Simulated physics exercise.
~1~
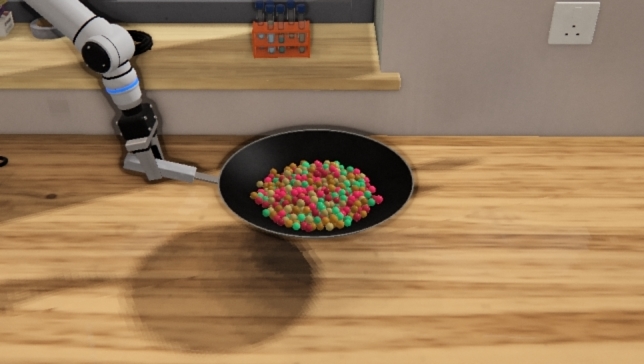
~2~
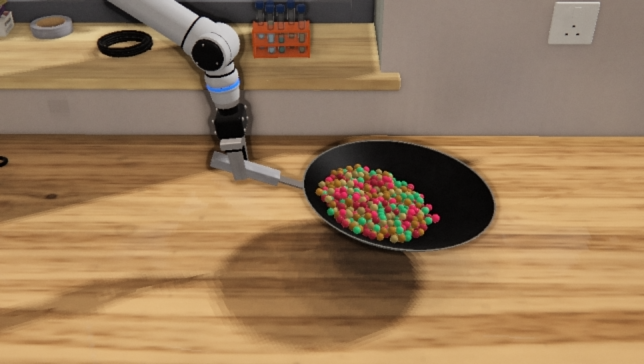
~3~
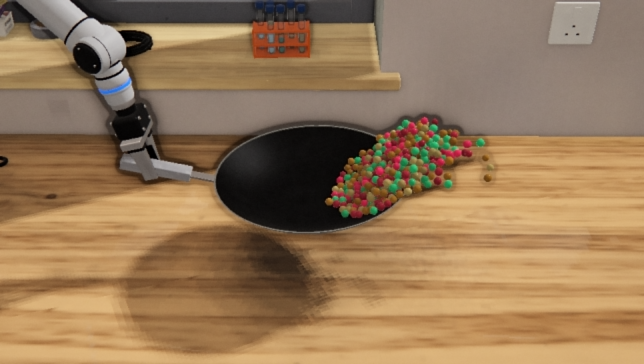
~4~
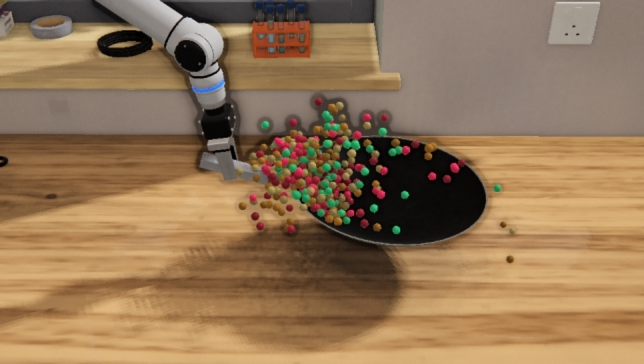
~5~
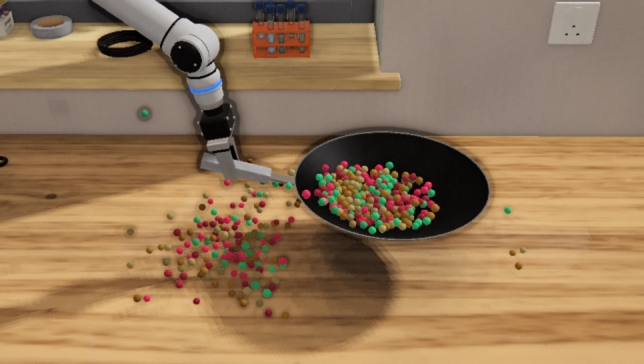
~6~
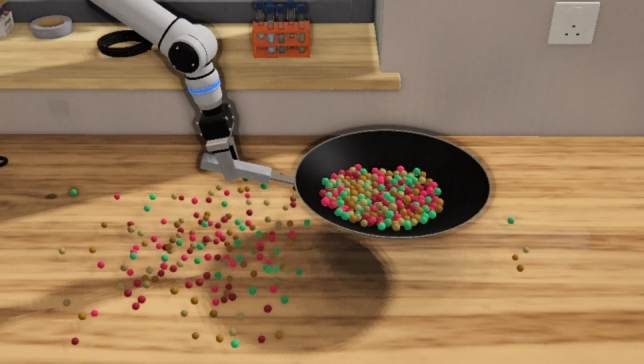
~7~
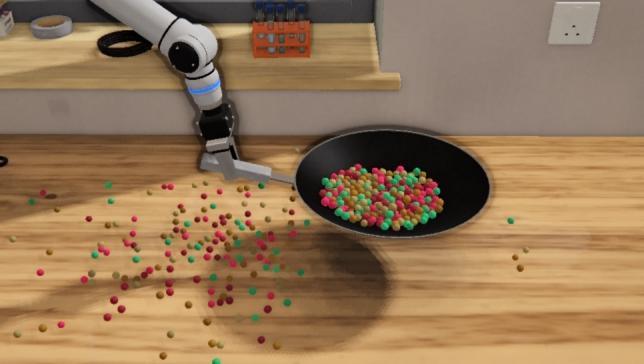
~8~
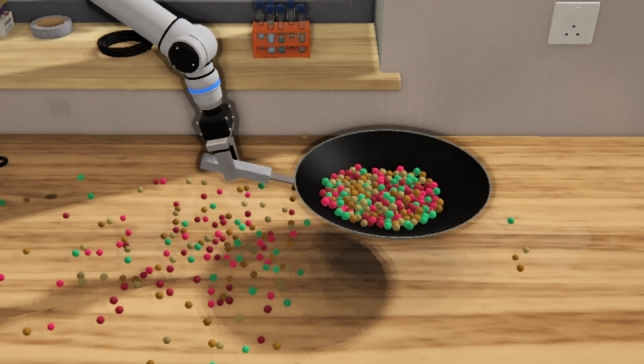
We see a robot arm jerk a black wok of red, green and brown sweets right, left and right again, flinging the load up and back over the handle; many scatter across the wooden counter, while a large heap stays in the still wok.
